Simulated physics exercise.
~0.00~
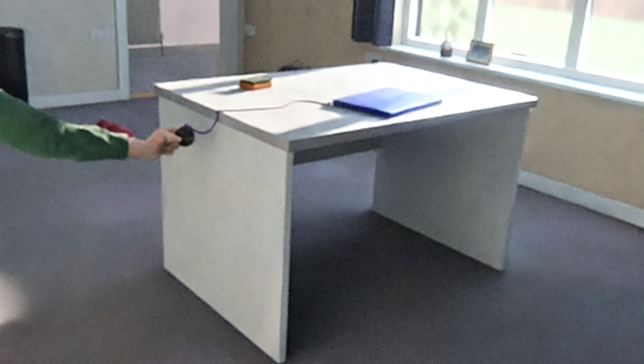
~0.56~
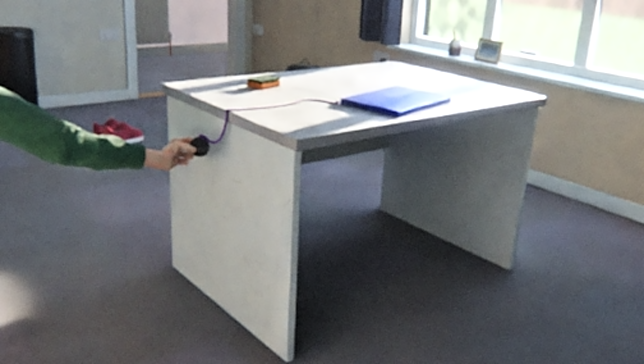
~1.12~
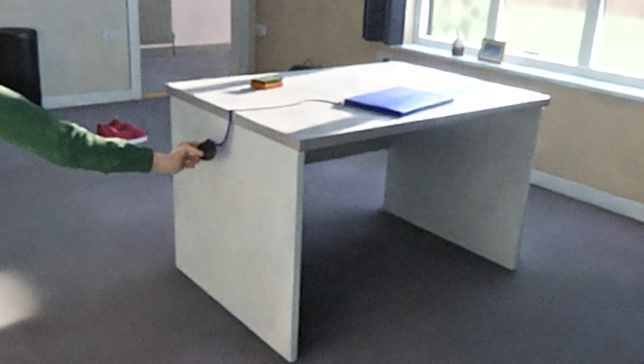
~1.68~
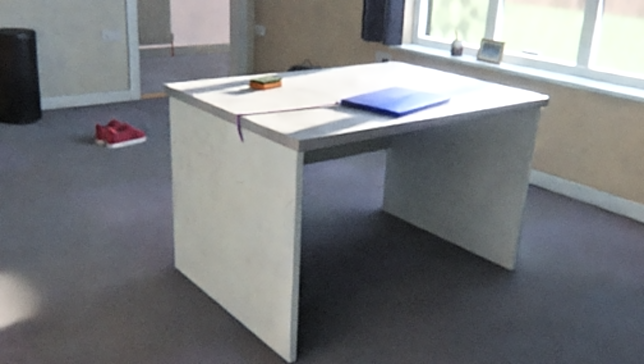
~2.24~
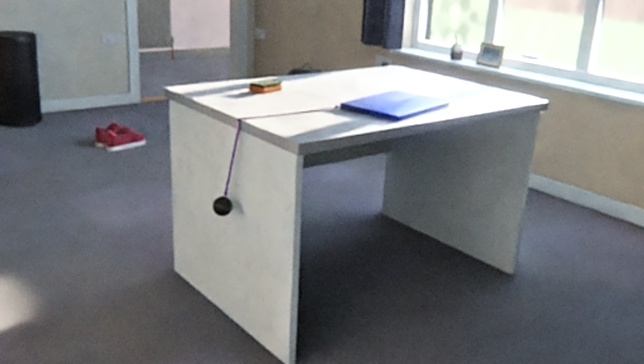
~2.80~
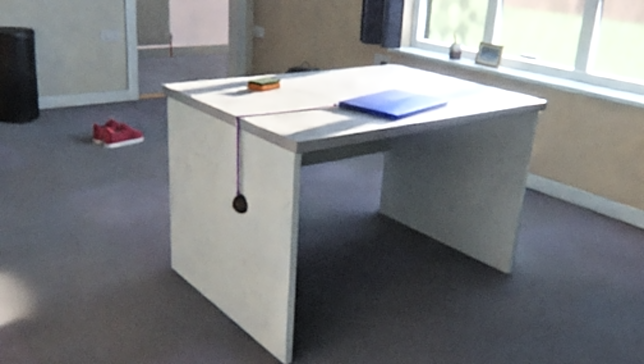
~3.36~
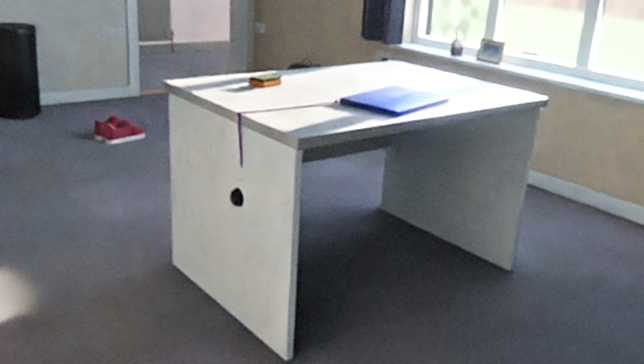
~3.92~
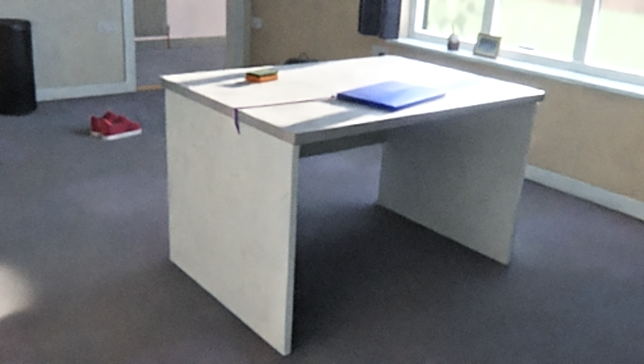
A black ball on a ribbon was let go by a green-sleeved hand beside a desk, dropped from sight, then swung below the edge before vanishing from view again, leaving a short bit of ribbon showing while the blue laptop and sponge stayed put.
